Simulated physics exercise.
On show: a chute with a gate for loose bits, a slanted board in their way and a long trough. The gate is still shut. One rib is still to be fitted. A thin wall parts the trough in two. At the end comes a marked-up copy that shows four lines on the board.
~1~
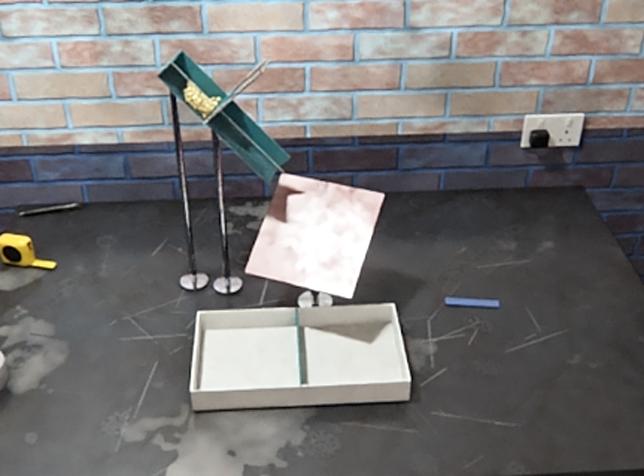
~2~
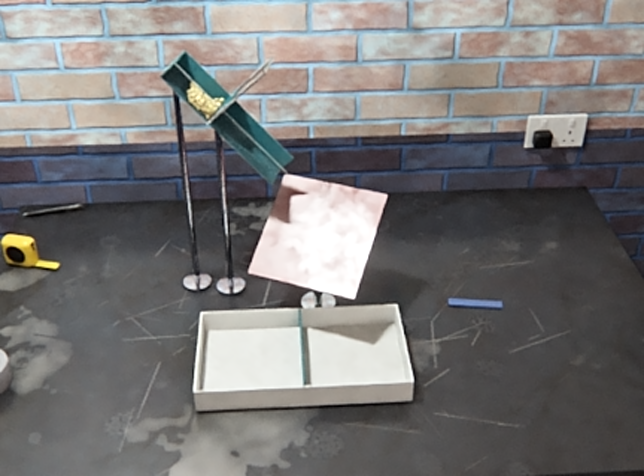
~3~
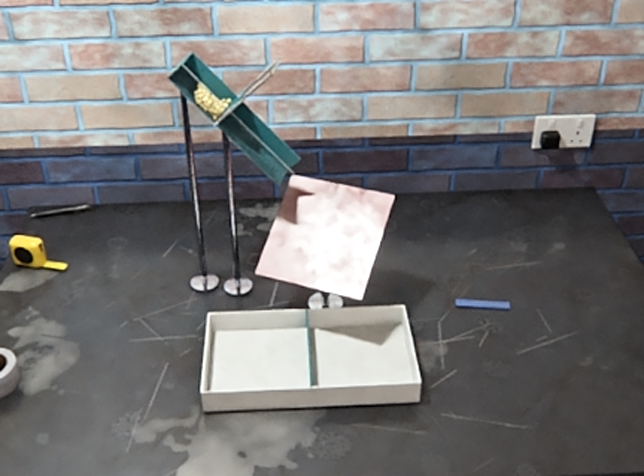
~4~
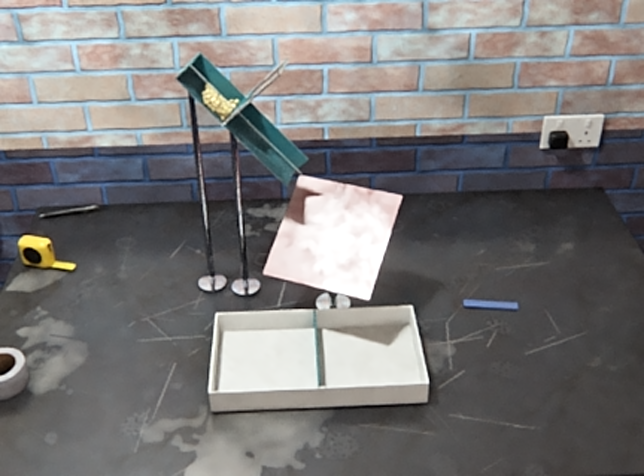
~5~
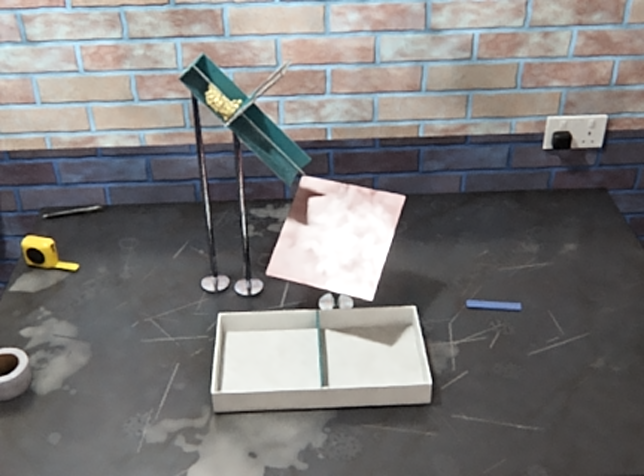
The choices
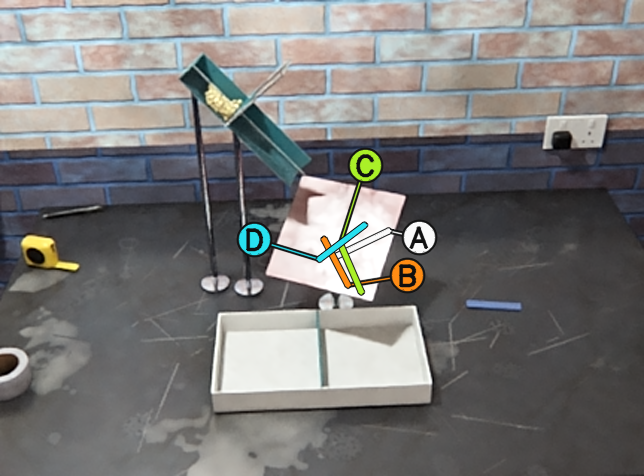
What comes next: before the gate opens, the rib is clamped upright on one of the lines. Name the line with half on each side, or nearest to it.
Line C.
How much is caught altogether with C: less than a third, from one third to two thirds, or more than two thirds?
Line C gives more than two thirds.
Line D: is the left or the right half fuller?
More lands on the left.
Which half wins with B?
Right.
On the marked copy, line A from (388, 230) to (337, 255); line B from (324, 239) to (348, 285); line C from (340, 243) to (361, 292); line D from (364, 225) to (319, 259).
Choosing A, of what is caught, most in the left half, a small part in the right.
Choosing B, of what is caught, a small part in the left half, most in the right.
Choosing C, of what is caught, about a third in the left half, about two thirds in the right.
Choosing D, of what is caught, nearly all in the left half, a small part in the right.
